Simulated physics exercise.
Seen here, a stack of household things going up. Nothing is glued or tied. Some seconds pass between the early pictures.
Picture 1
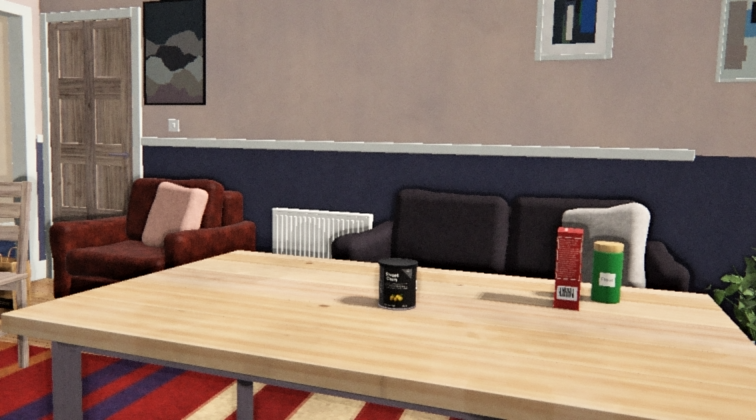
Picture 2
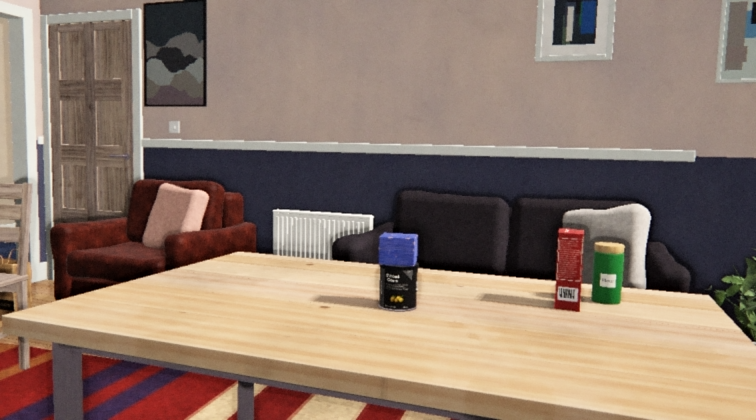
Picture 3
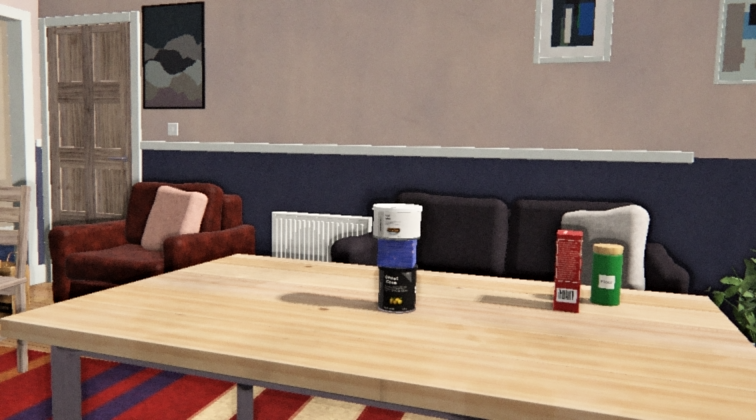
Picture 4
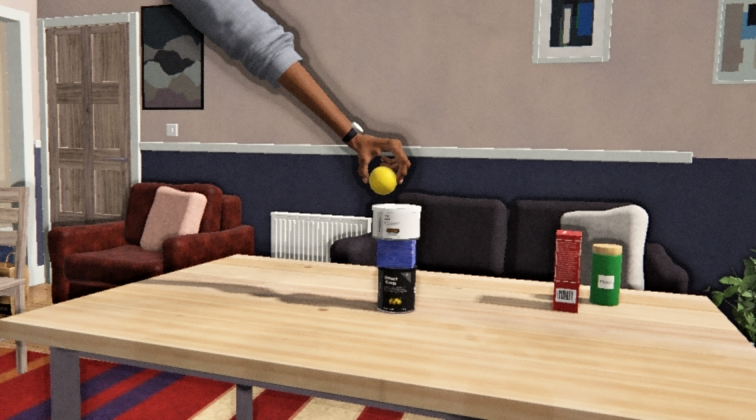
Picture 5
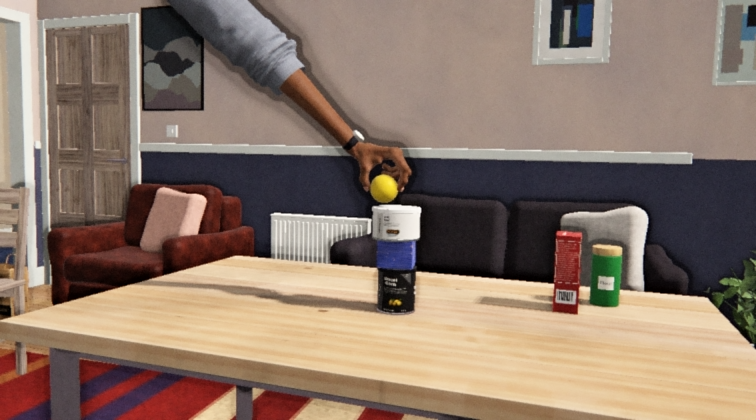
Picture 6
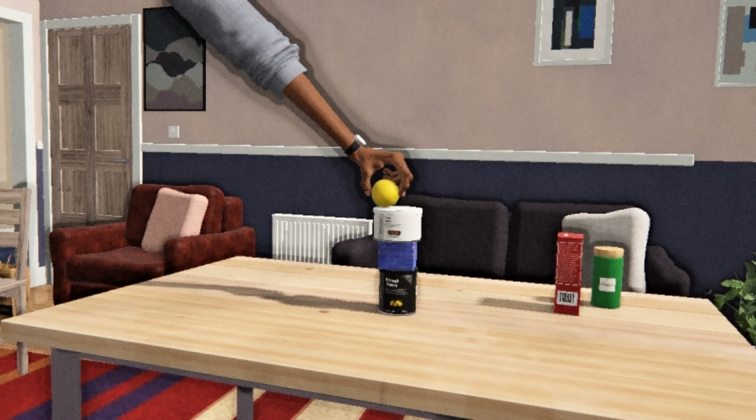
A growing stack gains a blue block and then a white tub above a black pot, before a hand lowers a yellow lemon onto the tub's top, still holding it. The stack stands on a pale wooden table in a living room, seen from a still, slightly raised view. A red carton and green jar stand at right, before a dark sofa, with a reddish armchair at left.
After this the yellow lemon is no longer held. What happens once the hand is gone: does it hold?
In the end the pile keeps its balance.
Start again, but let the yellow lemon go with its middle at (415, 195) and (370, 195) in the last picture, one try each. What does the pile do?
In the first case it keeps its balance; in the second case it gives way.
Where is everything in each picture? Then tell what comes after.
The last thing is not in view yet; red carton (569, 268), in the first frame.
The last thing is not in view yet; black pot (398, 285), in the second frame.
The last thing is not in view yet; blue block (397, 251), in the third frame.
Coming down; yellow lemon (383, 181); green jar (606, 275), in the fourth frame.
Coming down; yellow lemon (384, 189); white tub (396, 223), in the fifth frame.
In place under the hand; yellow lemon (385, 194); red carton (569, 273), in the sixth frame.
Then, 0.60 s past the last view, nothing moves.
Then, 1.50 s past the last view, yellow lemon resting near (385, 194).
Finally, all 6 still in place. Final places as the last picture's camera would see them, yellow lemon near (385, 194). The pile stays up.
